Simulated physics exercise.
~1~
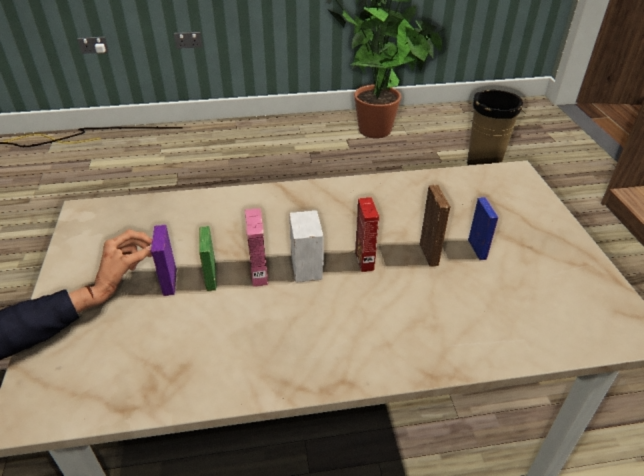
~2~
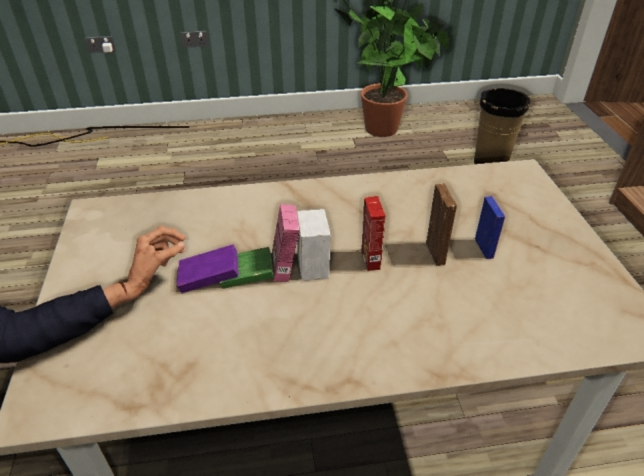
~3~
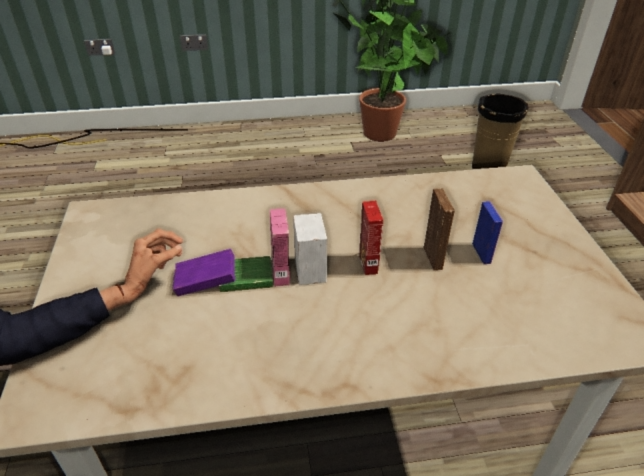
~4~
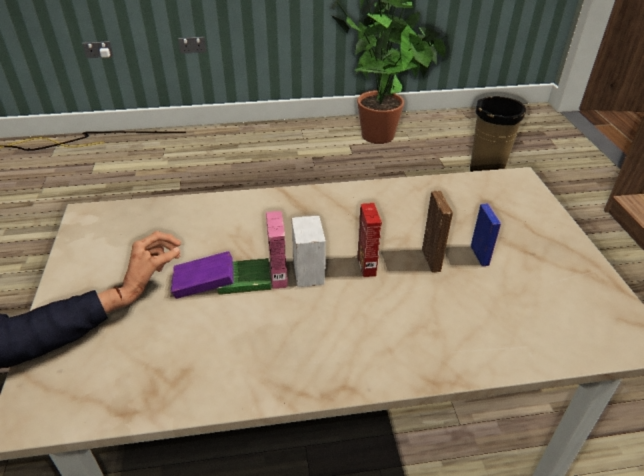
A hand tipped the purple board at the left end of a domino-like row on a table, and it toppled onto the green board, which fell and jolted the pink packet; that packet rocked but stayed upright, leaving everything beyond it standing.
